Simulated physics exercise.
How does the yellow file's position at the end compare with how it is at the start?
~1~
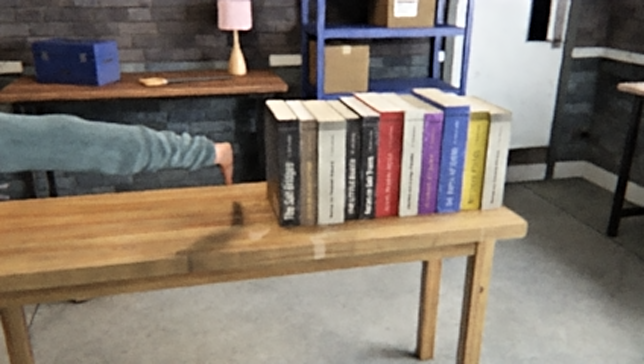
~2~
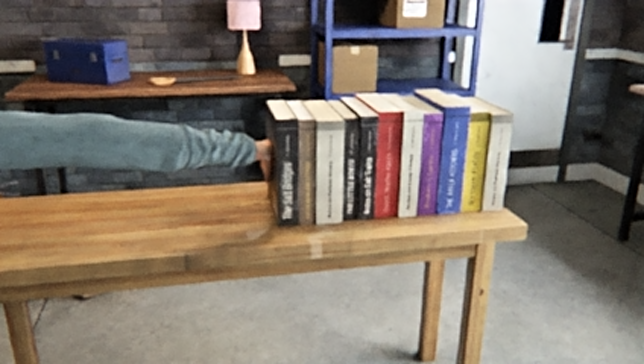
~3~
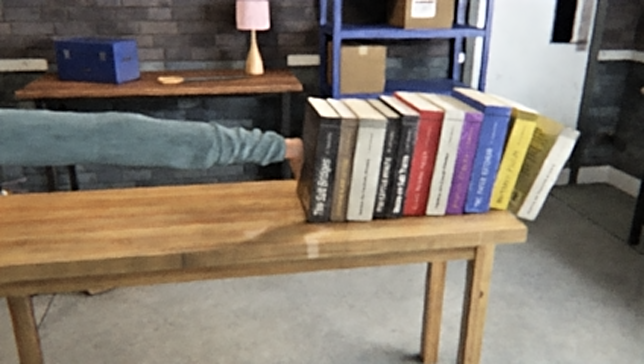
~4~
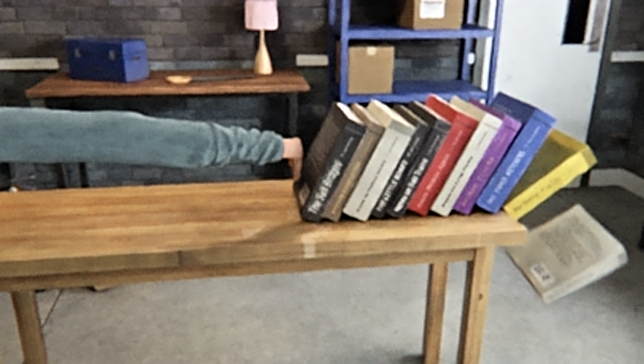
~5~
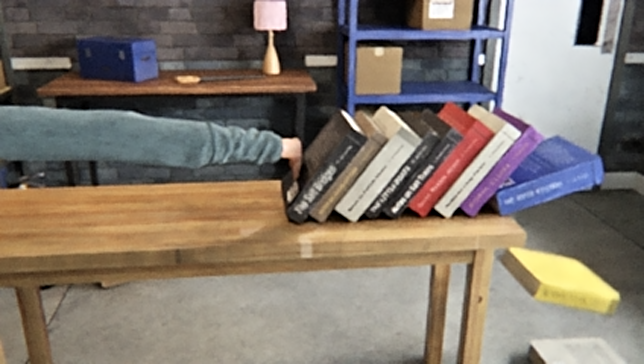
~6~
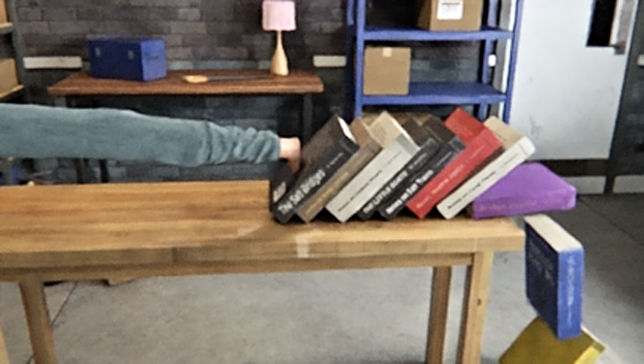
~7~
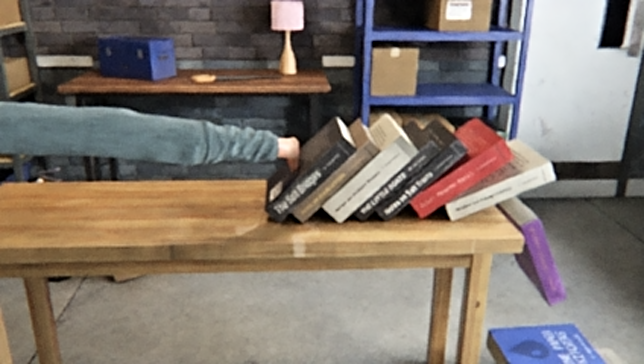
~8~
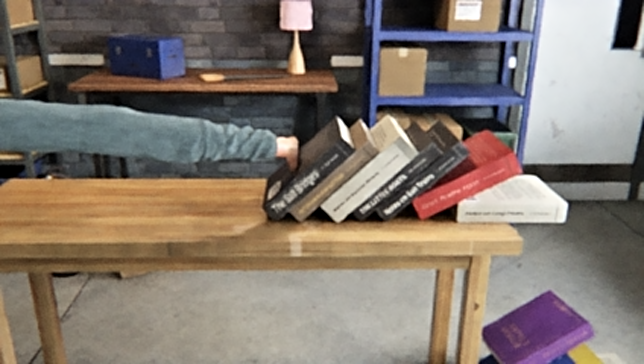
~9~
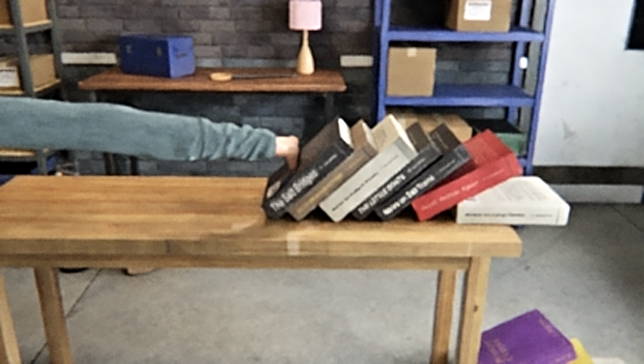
At the start the yellow file stands upright in the row near the right end of the table. By the end it is lying on its side down below the table, only partly in view by the purple one.
